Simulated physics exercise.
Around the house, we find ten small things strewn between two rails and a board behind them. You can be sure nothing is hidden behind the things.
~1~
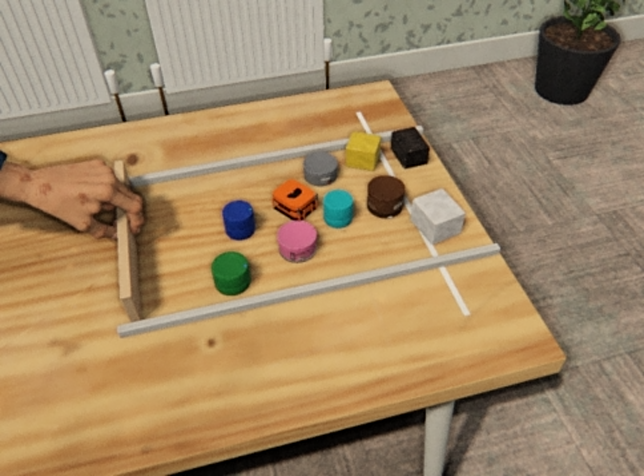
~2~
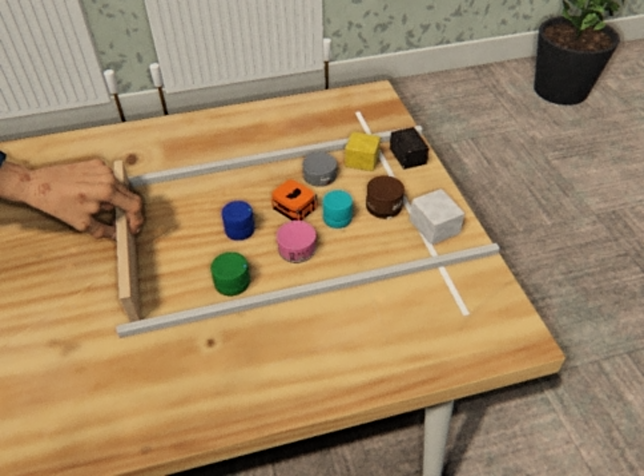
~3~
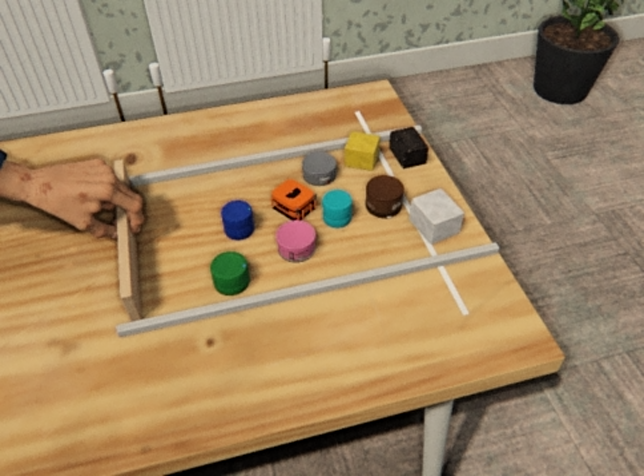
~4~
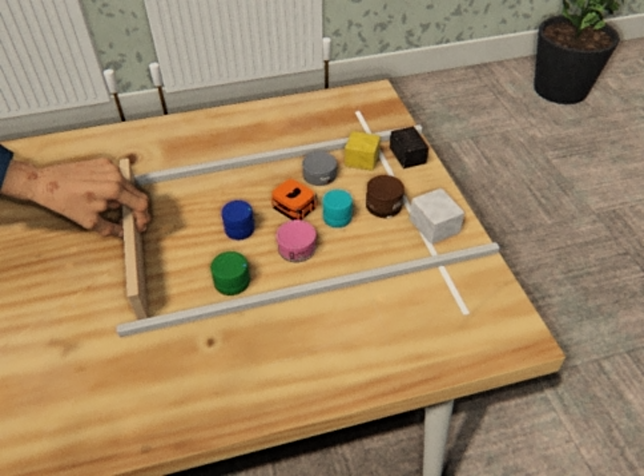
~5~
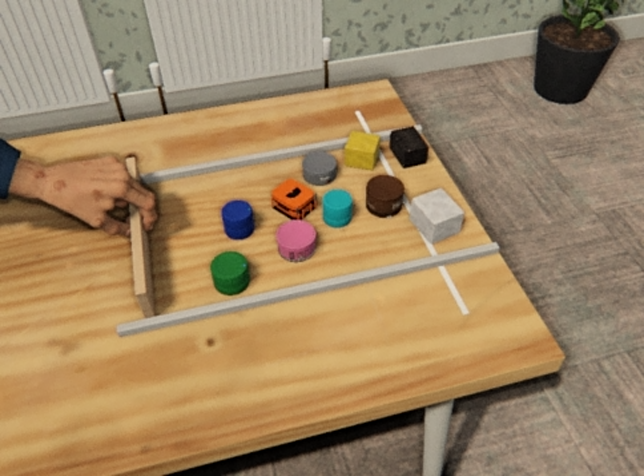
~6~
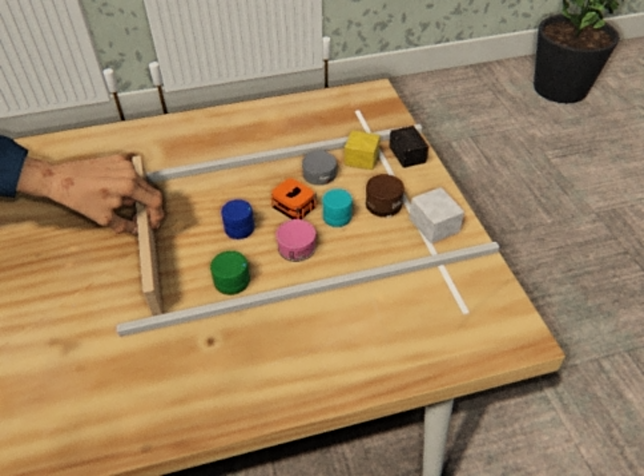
A hand sliding a wooden board slightly right between two rails on a table, the small coloured blocks and tubs staying still.
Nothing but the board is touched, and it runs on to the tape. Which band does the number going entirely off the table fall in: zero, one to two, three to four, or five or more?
So in the end, just one or two bits get shoved clean off.
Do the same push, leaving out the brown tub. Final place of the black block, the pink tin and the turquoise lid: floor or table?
Black block: Over the edge. Pink tin: Still there. Turquoise lid: Still there.
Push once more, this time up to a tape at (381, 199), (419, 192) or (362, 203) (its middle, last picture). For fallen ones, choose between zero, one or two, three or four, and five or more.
First zero, then three or four, then not one.
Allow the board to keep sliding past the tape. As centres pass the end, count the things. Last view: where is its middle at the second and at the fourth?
First: Around (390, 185). Next: Around (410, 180).
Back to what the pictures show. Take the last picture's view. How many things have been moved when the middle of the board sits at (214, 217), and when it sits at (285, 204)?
At the first spot 1, then 4.
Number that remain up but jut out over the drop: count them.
The count would be 2.
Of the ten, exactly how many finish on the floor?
Result: A total of 2.
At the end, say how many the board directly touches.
In total, 5.
Soon after, none off yet; black block at rest near (409, 146); white block at rest near (436, 215); yellow block at rest near (362, 150).
After that, none off yet; black block displaced a little near (422, 143); white block at rest near (438, 215); yellow block displaced about its own width near (393, 144).
In the end, the number that fall off is one or two; gone, brown tub and black block.
